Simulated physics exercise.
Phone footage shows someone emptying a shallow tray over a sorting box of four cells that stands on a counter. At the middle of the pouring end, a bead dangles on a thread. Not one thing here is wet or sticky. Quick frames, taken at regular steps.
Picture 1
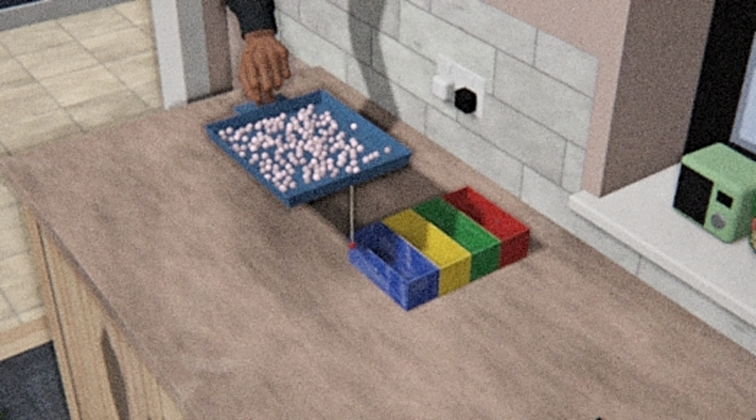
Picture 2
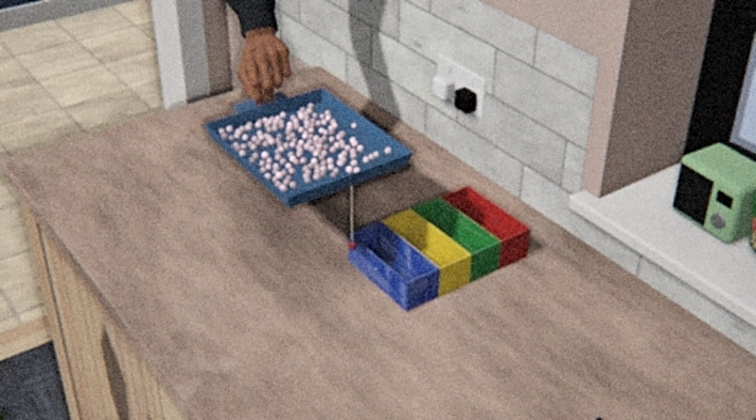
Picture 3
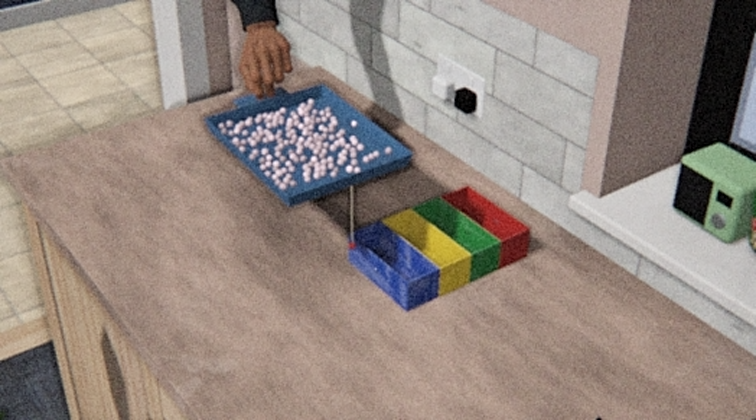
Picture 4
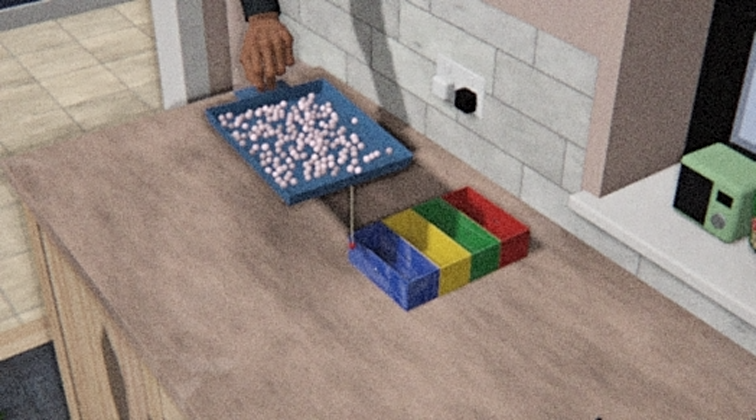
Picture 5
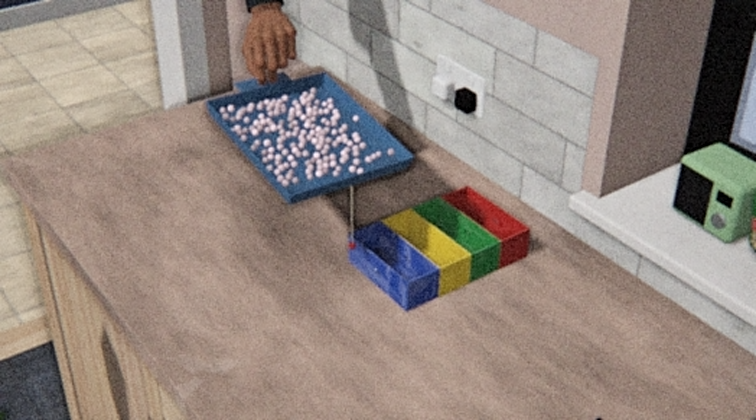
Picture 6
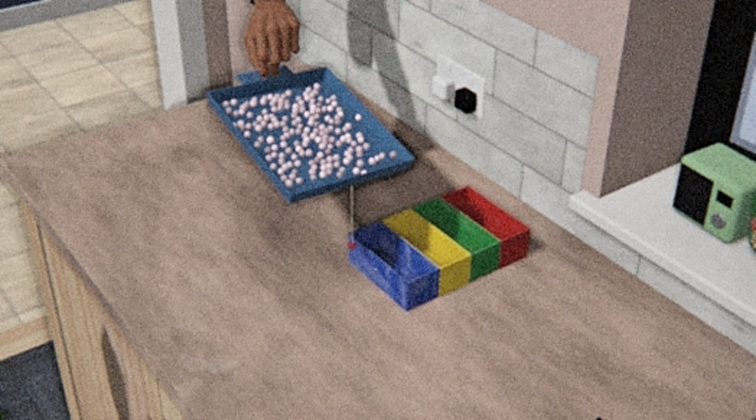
A hand in a dark sleeve holds the far end of a shallow blue tray of pale pink beads above a brown kitchen counter, seen from above at an angle, with grey wall tiles behind. Nearer stands a box with blue, yellow, green and red cells, beside a thread hanging from the tray. The hand slowly raises its end, the tray tilts slightly, and the beads shift a little.
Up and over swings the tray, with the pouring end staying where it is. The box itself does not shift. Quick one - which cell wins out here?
The yellow one wins out.
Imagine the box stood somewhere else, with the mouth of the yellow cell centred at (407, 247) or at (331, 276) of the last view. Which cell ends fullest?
Result 1: The cell in yellow. Result 2: Red.
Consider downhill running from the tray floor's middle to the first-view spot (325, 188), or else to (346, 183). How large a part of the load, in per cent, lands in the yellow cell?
About 0 and 10 percent.
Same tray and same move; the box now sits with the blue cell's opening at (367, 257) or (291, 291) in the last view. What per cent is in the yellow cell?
Close to 60 in a hundred first, close to 0 in a hundred second.
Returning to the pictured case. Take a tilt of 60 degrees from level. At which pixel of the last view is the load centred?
Somewhere about pixel (376, 165).
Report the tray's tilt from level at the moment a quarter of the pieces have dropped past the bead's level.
I'd say close to 85 degrees.
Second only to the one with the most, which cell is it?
I'd say the blue one.
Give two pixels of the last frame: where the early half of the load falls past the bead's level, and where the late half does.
Earlier portion about (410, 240); later portion about (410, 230).
Shortly afterwards, tray tipped steeply; all but a few on the tray; only a few in the blue cell; only a few in the yellow cell; only a few falling or outside the box.
Next, tray tipped past a quarter turn; a little on the tray; near half in the yellow cell; near a third in the blue cell; only a few in the green cell; a little falling or outside the box.
Some moments later, tray tipped past a quarter turn; near two thirds in the yellow cell; near a third in the blue cell; only a few in the green cell; a little falling or outside the box.
In the end, tray tipped past a quarter turn; near two thirds in the yellow cell; near a third in the blue cell; only a few in the green cell; none at all in the red cell; a little outside the box.
